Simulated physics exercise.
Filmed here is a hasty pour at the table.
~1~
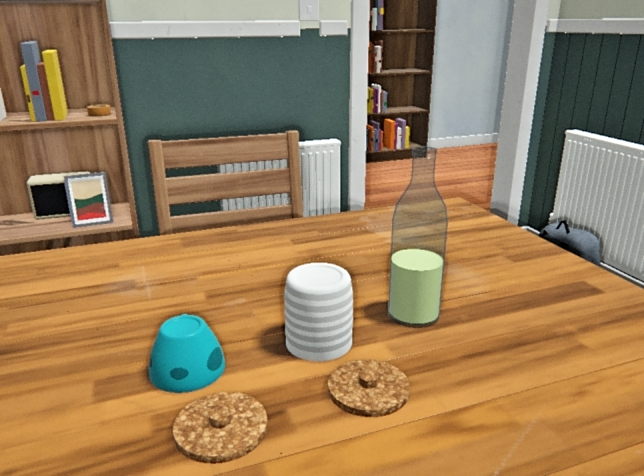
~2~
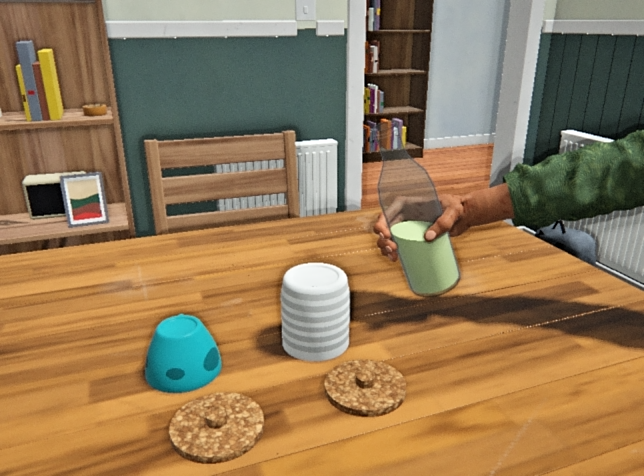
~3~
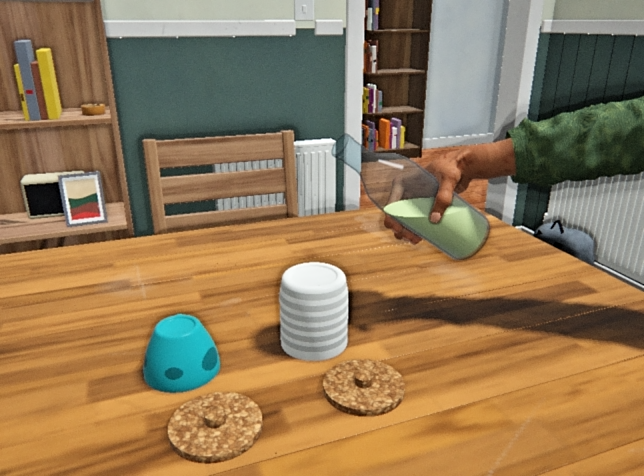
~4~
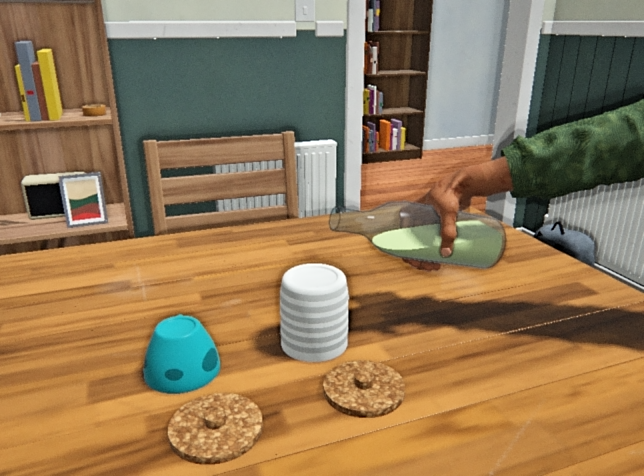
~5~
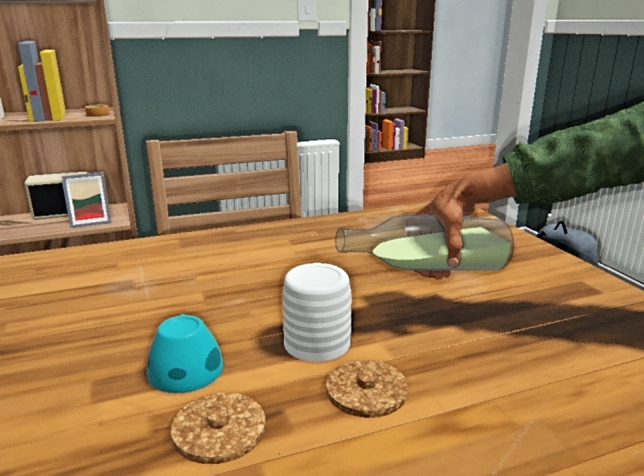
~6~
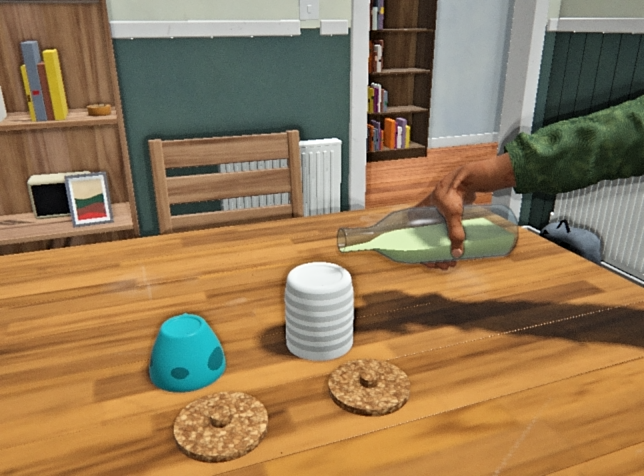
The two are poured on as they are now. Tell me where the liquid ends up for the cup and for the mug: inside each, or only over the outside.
Result: The cup is closed to it, the mug is closed to it.
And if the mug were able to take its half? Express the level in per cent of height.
35 %, roughly.
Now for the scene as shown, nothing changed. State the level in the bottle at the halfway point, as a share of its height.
Roughly 15 in a hundred.
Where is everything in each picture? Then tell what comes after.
The first picture shows at the start; bottle (419, 235) about a third full; mug (319, 312) upside down; cup (185, 351) upside down.
In the second picture, a hand has the bottle; bottle (411, 208) tipped 20° with all of its load; mug (315, 312) upside down.
The third picture shows tilting; bottle (407, 193) tipped 55° with all of its load; cup (180, 351) upside down.
The fourth picture shows no stream yet; bottle (414, 231) tipped 75° with all of its load; mug (314, 313) upside down.
The fifth picture shows still nothing leaves it; bottle (421, 243) tipped 80° with all of its load; cup (183, 351) upside down.
The sixth picture shows on the point of pouring; bottle (424, 235) tipped 85° with all of its load; mug (319, 311) upside down; cup (186, 350) upside down.
Shortly, it runs off the upturned base of the mug.
Then, it runs off the upturned base of the cup.
At the finish, the mug is empty, in a puddle; the cup is empty, in a puddle.
